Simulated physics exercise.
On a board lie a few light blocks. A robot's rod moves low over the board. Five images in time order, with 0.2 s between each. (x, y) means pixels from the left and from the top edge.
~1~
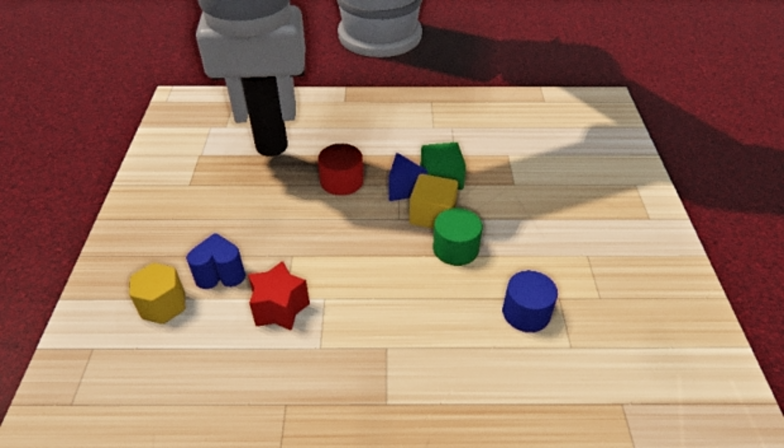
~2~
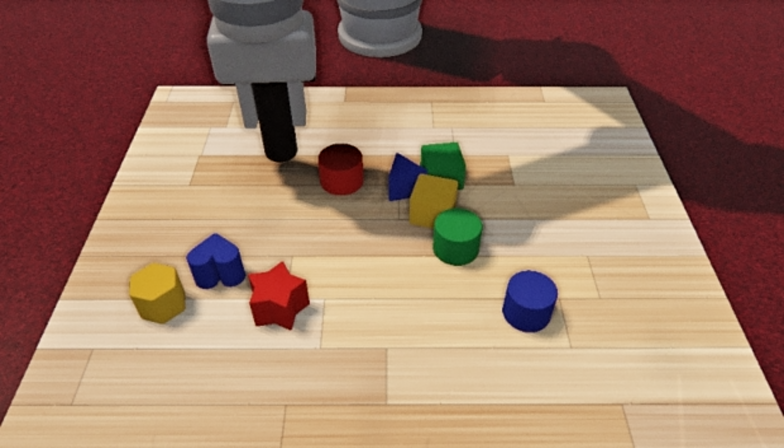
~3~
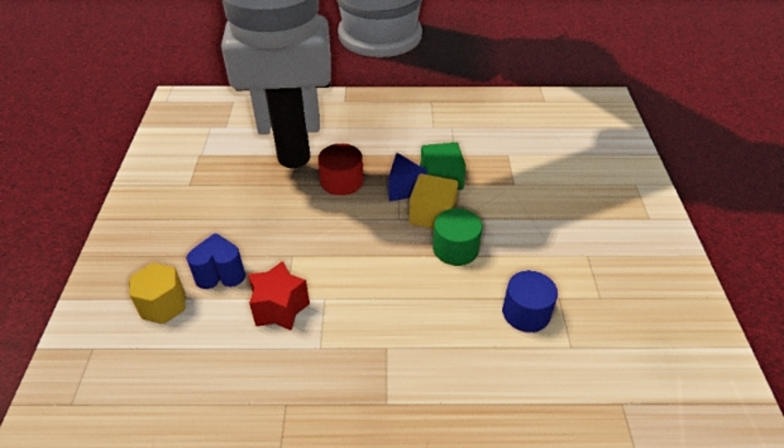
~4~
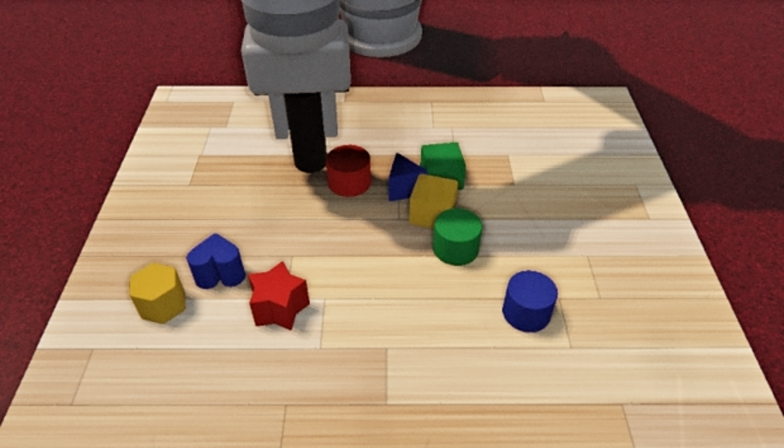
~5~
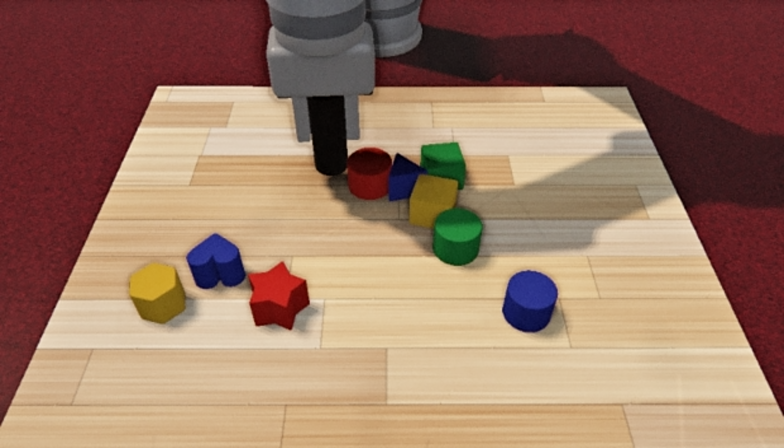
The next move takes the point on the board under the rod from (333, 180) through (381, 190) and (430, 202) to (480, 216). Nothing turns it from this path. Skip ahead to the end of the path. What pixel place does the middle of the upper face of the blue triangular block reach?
It will likely be found at (532, 155).
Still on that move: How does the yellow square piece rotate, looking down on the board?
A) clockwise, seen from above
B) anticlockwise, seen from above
A
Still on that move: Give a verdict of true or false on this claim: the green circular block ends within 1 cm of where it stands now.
That statement is not accurate.
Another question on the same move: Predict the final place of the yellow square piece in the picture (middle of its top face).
It will end up at (504, 216).
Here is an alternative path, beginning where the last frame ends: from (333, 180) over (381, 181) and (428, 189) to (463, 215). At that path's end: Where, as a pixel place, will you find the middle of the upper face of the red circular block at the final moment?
The middle of its upper face will lie at (501, 178).
What follows on the original path. One third of the way, rod (381, 177); red circular block (421, 164); blue triangular block (457, 165); yellow square piece (445, 193), turned 20° clockwise; green square piece (470, 147), turned 45° anticlockwise; green circular block (461, 229).
Two thirds of the way, rod (431, 189); red circular block (470, 169); blue triangular block (505, 163), turned 40° anticlockwise; yellow square piece (466, 199), turned 80° clockwise; green square piece (482, 142), turned 75° anticlockwise; green circular block (461, 231).
At the end, rod (482, 203); red circular block (510, 172); blue triangular block (532, 155), turned 50° anticlockwise; yellow square piece (504, 216), turned 145° clockwise; green square piece (483, 142), turned 85° anticlockwise; green circular block (462, 232).
